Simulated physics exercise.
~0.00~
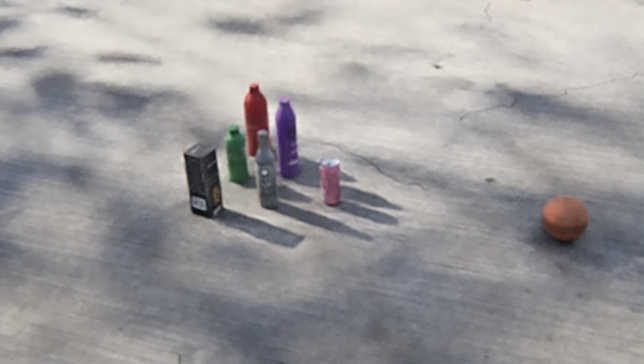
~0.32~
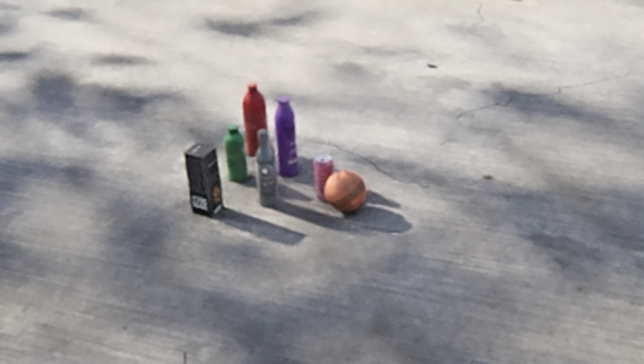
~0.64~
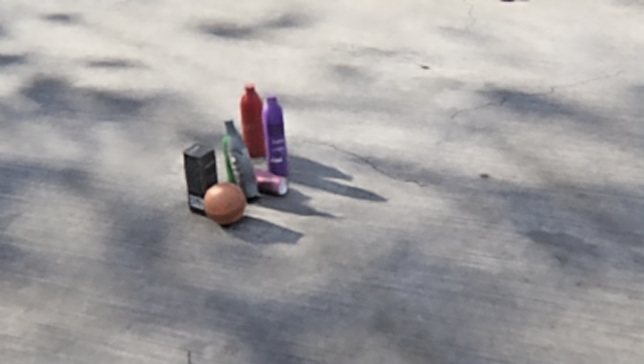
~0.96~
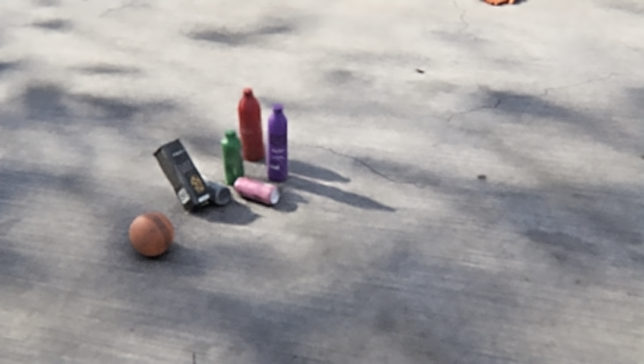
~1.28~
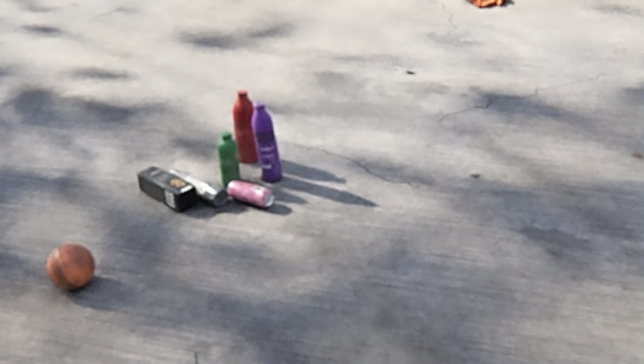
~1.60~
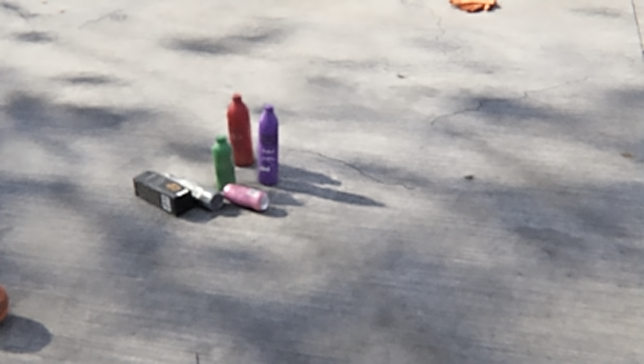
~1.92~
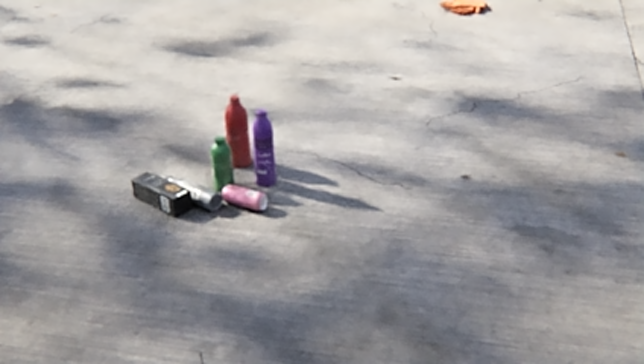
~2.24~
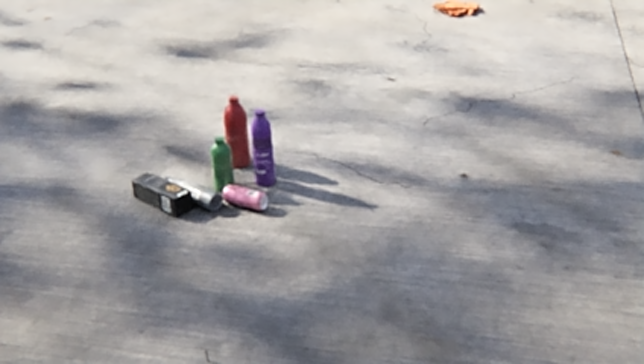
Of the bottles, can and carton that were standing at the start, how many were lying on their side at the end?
Three of them were lying on their side at the end, namely the pink can, the grey bottle and the black carton.
